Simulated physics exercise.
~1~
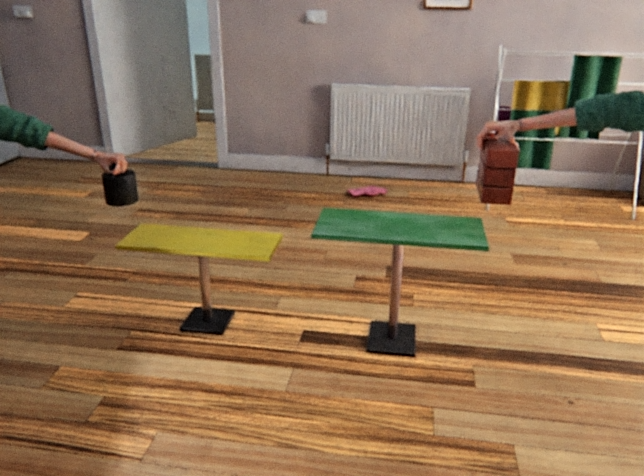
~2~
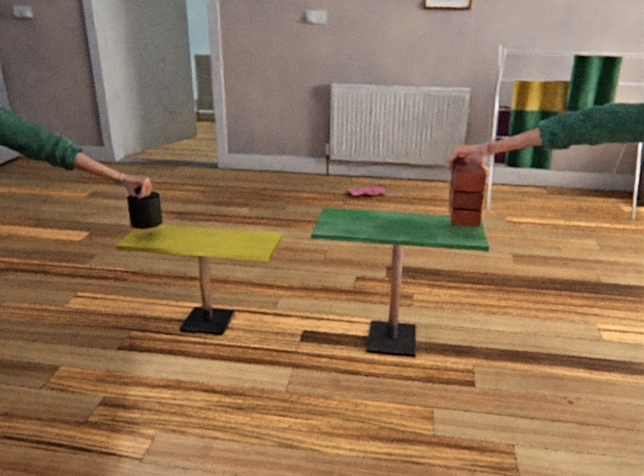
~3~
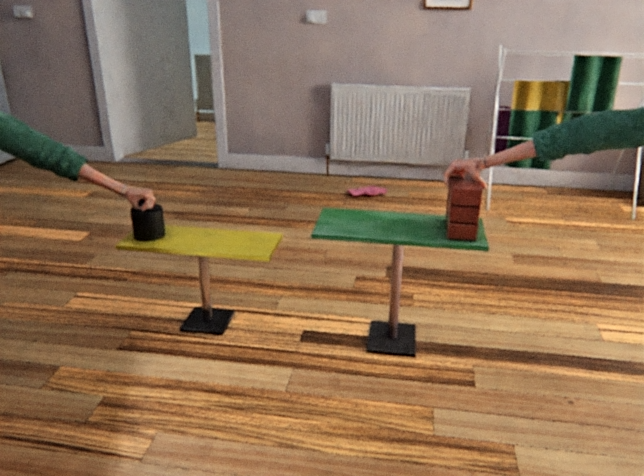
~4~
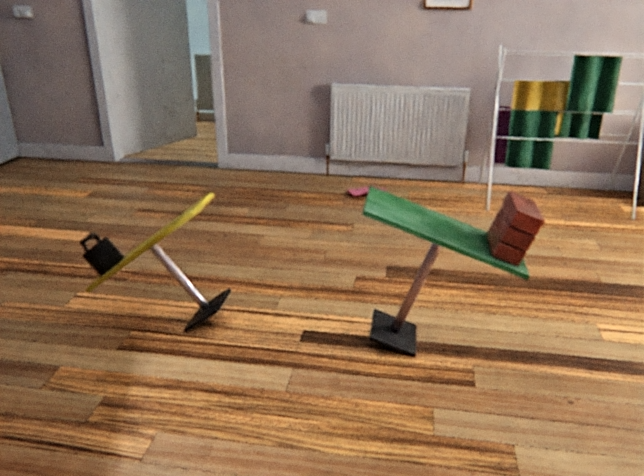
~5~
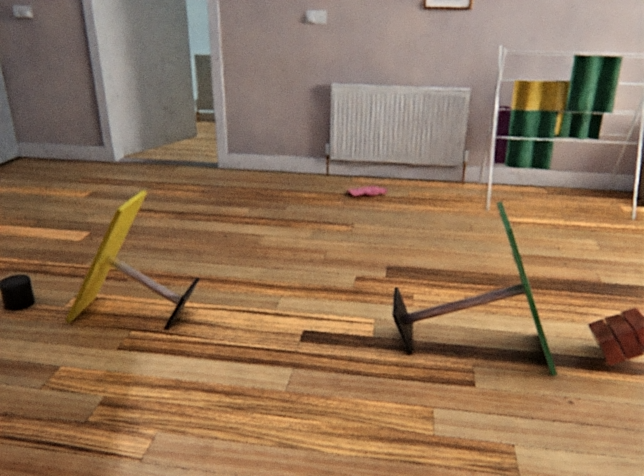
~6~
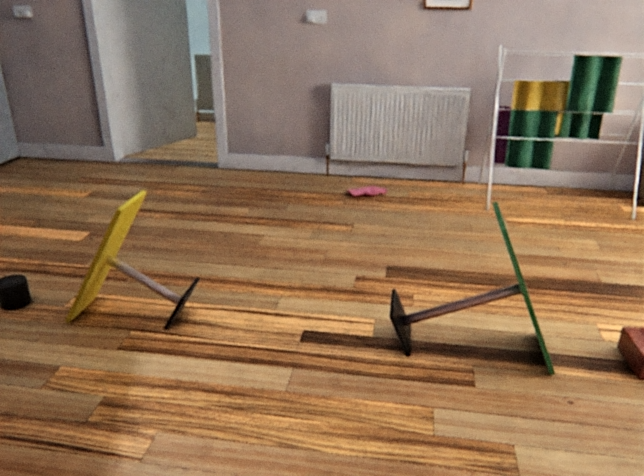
The clip opens on a wooden floor where a small yellow stand and a green side table stand upright, while a hand at left holds a black object and a hand at right holds a stack of red bricks. Both hands move inward and lower their loads onto the outer ends of the two tops. Once the hands let go, the yellow stand tips left and the green table tips right. The black object and the bricks drop off onto the floor. Finally, both pieces of furniture lie toppled, with the black object at far left and the bricks partly out of view at far right.
